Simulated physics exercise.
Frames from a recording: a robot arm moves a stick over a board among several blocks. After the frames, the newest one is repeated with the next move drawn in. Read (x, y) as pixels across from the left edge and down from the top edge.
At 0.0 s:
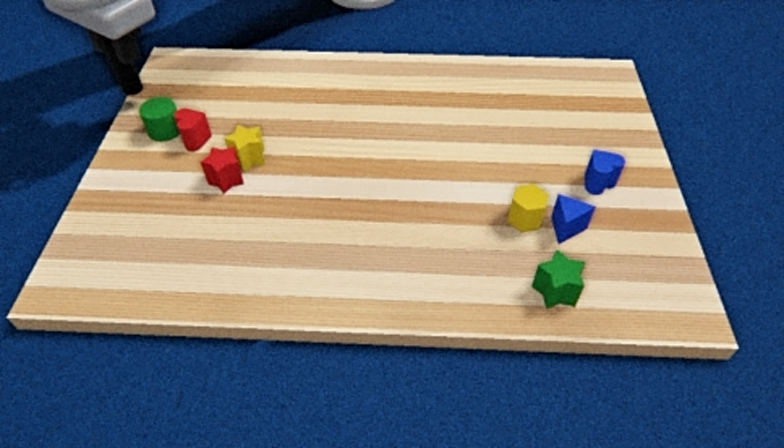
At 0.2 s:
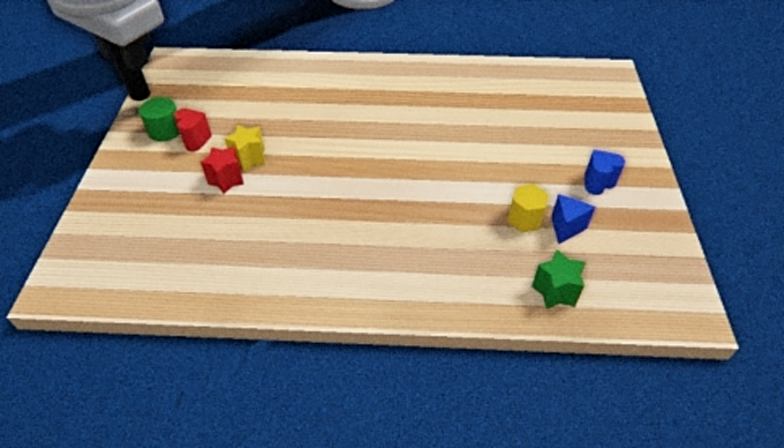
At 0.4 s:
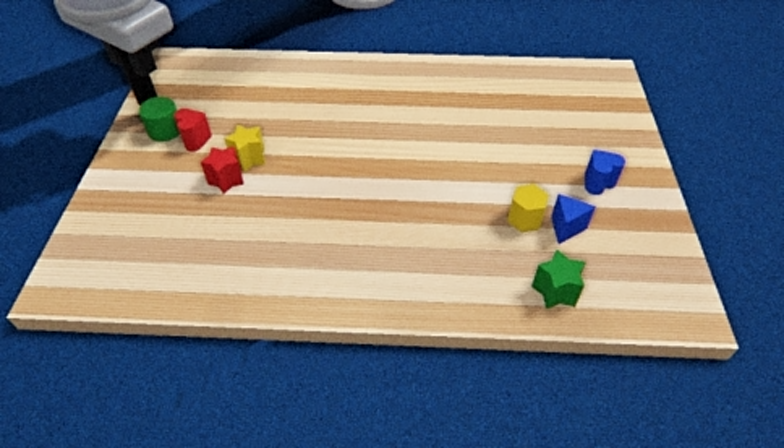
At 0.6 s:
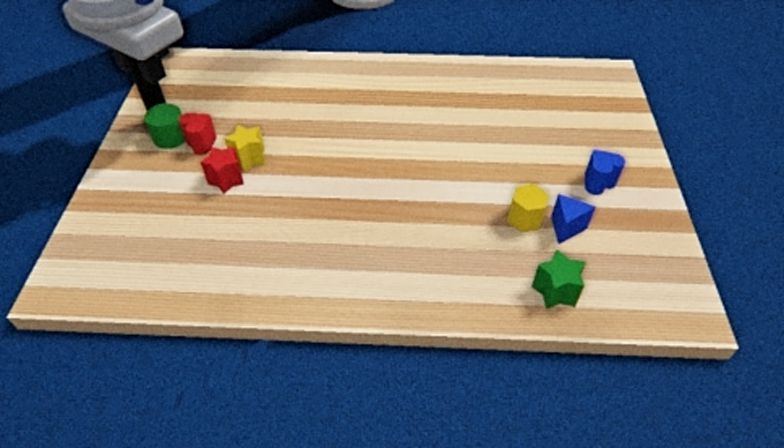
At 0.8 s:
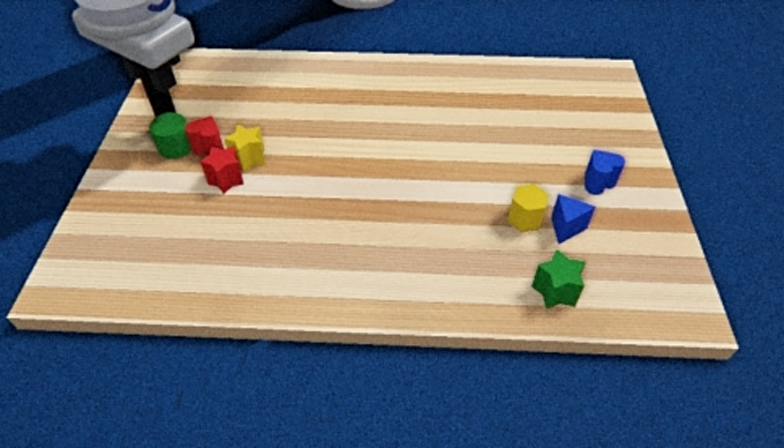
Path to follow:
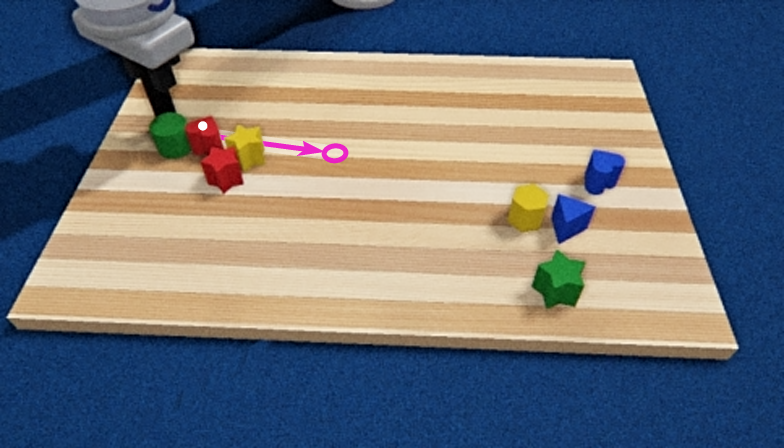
At first, a robot arm holds a dark stick near the top left corner of a striped wooden board scattered with colored blocks. The stick moves down and right to the green block, then nudges it and the neighboring red block slightly toward the stars, while the other blocks stay still.
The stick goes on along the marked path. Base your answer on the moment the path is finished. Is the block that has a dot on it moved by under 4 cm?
I believe so.
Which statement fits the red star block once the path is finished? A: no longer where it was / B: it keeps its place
B - it keeps its place.
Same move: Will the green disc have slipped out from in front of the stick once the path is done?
Yes, that is what happens.
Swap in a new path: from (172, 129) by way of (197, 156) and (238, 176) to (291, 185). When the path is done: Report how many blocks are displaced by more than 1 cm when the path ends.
Displaced: Three or more.
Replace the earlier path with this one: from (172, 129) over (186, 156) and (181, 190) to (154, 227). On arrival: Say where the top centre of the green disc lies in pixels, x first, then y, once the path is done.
Pixel (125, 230).
The line goes straight from (172, 129) to (335, 153); the dot is on the red heart block.
On the path given first. One third of the way, stick (221, 126); green disc (173, 129); red heart block (211, 133).
Two thirds of the way, stick (277, 134); green disc (173, 129); red heart block (212, 134); yellow star block (247, 137).
At the end, stick (334, 141); green disc (173, 129); red heart block (212, 134); red star block unmoved; yellow star block (247, 137).
